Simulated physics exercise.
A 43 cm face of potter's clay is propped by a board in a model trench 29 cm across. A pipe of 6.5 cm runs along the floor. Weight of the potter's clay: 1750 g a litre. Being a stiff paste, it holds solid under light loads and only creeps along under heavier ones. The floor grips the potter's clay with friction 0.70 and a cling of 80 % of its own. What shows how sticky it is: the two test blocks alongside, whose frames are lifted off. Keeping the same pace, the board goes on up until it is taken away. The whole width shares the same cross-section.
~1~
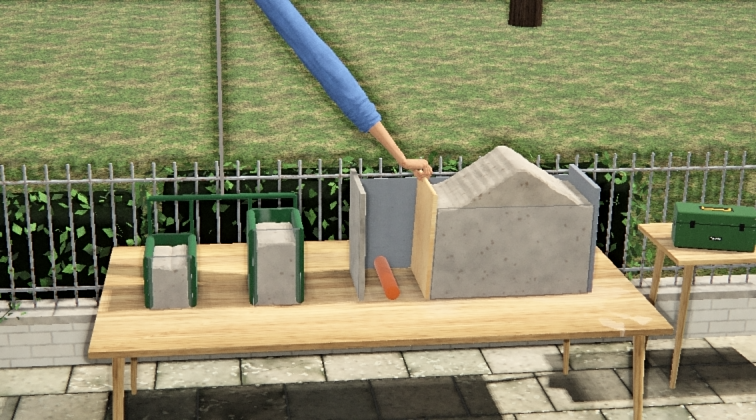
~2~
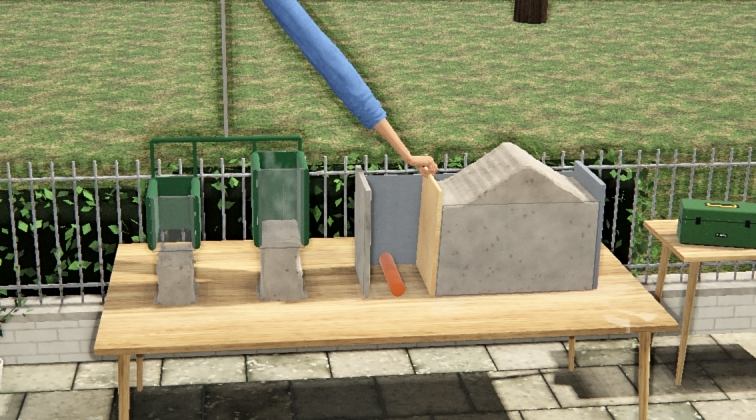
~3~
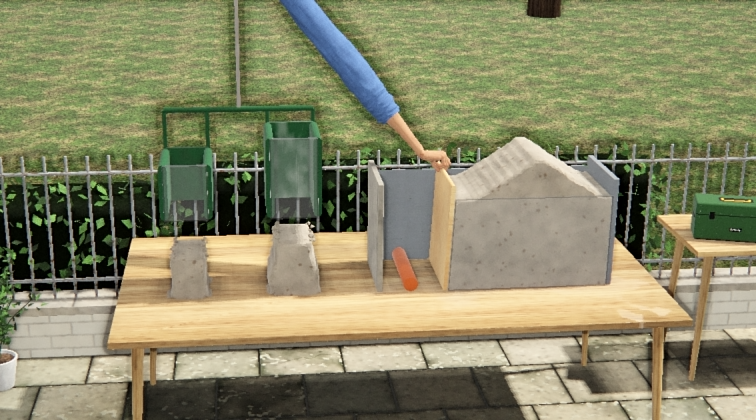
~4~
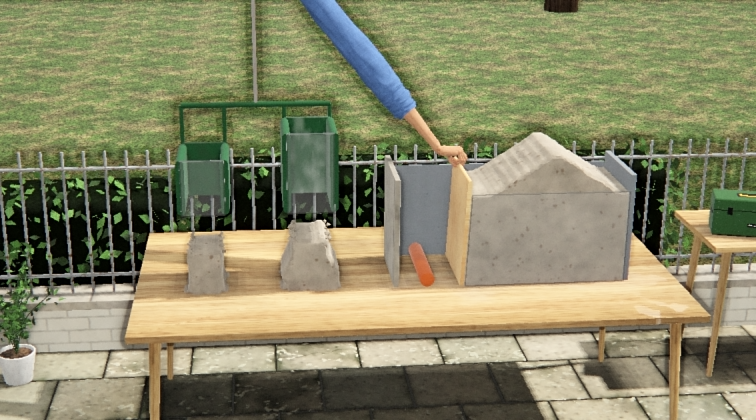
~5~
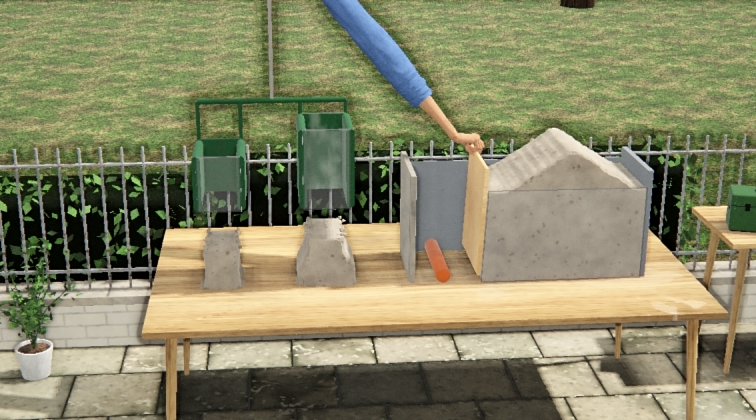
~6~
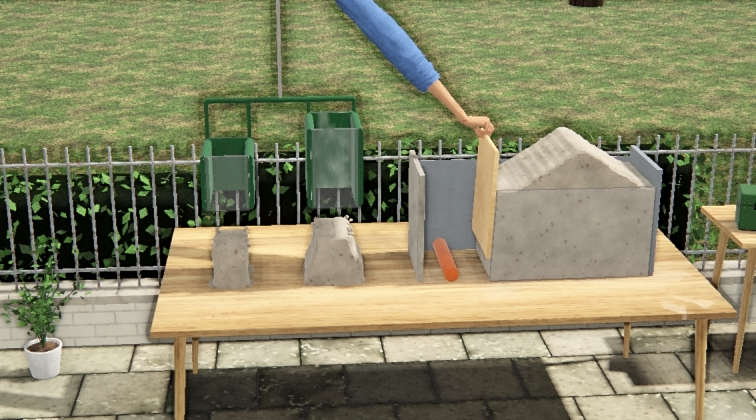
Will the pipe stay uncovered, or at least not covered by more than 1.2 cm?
No, it is covered deeper than that.
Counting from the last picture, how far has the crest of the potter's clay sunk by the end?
About 14.5 cm.
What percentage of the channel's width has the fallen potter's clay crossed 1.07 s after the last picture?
Some 70 per cent.
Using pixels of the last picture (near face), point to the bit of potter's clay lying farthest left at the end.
Position: About (442, 258).
Another 0.32 s on from the sixth picture, the face still stands and nothing lies on the pipe.
Another 0.70 s on from the sixth picture, the fallen stuff reaches 29 % of the way across and nothing lies on the pipe.
Another 1.07 s on from the sixth picture, the fallen stuff reaches 69 % of the way across and 12 cm lies on the pipe.
Another 1.44 s on from the sixth picture, the fallen stuff reaches 73 % of the way across and 14 cm lies on the pipe.
Another 1.49 s on from the sixth picture, at the end, the fallen stuff reaches 73 % of the way across and 14 cm lies on the pipe.
